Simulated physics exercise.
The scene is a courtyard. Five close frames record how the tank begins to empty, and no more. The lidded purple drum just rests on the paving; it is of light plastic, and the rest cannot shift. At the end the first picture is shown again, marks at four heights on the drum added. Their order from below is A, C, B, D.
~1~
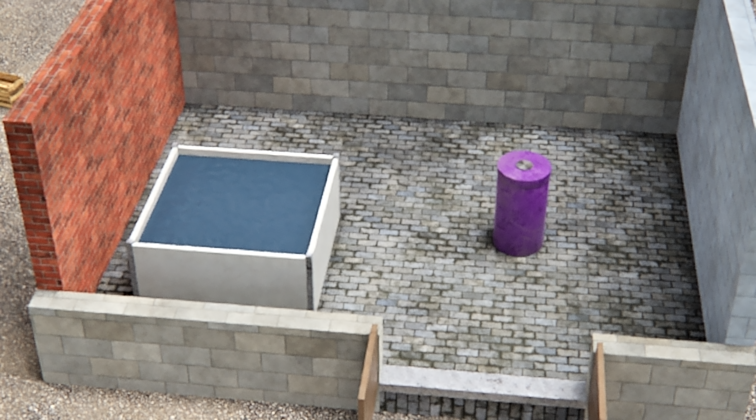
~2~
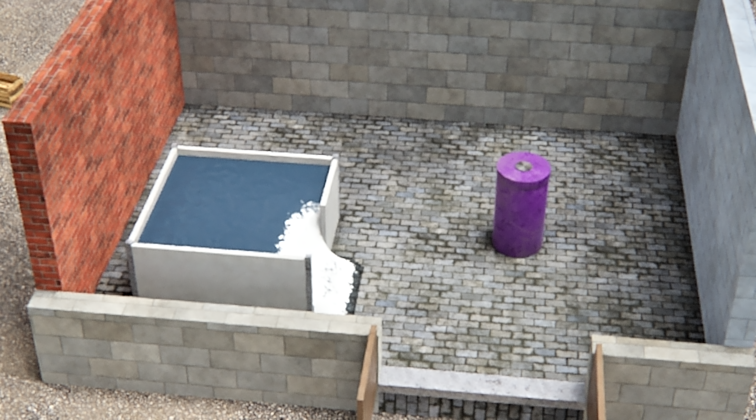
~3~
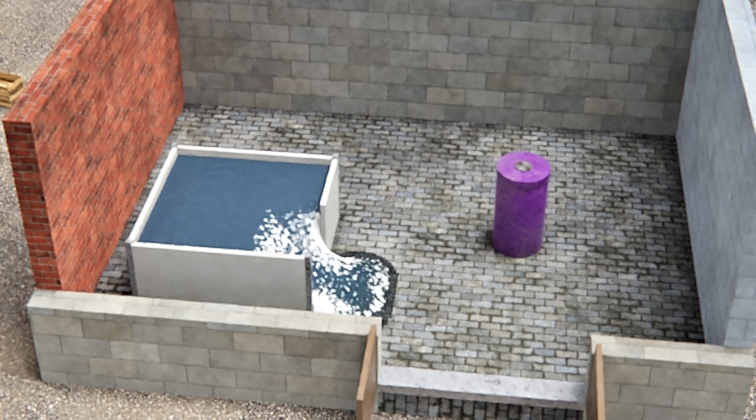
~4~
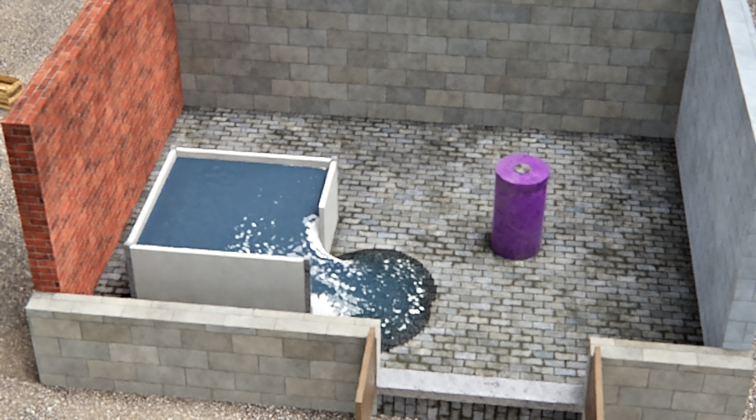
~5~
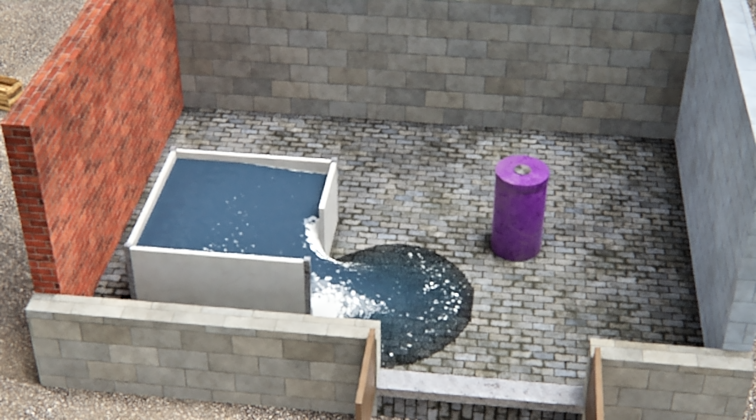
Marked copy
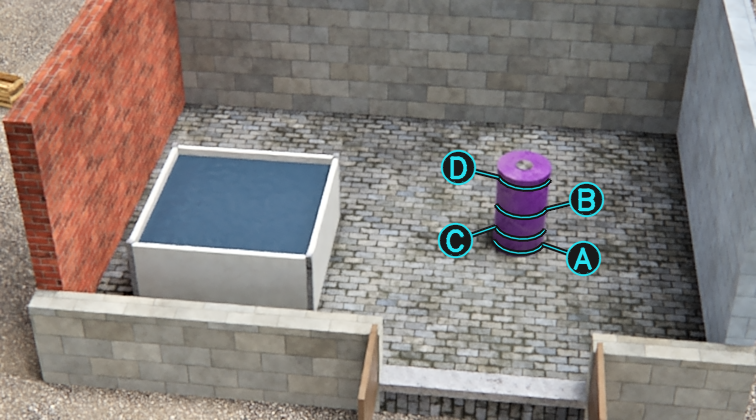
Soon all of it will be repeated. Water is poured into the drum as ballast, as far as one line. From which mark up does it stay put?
I would pick line C.
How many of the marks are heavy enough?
Three of the four.
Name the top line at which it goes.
It is A.
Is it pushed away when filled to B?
No.
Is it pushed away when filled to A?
Yes, it does.
In cyan, A at (518, 253); B at (521, 217); C at (519, 239); D at (523, 188); from the bottom up A, C, B, D.
Choosing A, it is pushed about 3 times its own width away.
Choosing B, it does not move.
Choosing C, it does not move.
Choosing D, it does not move.
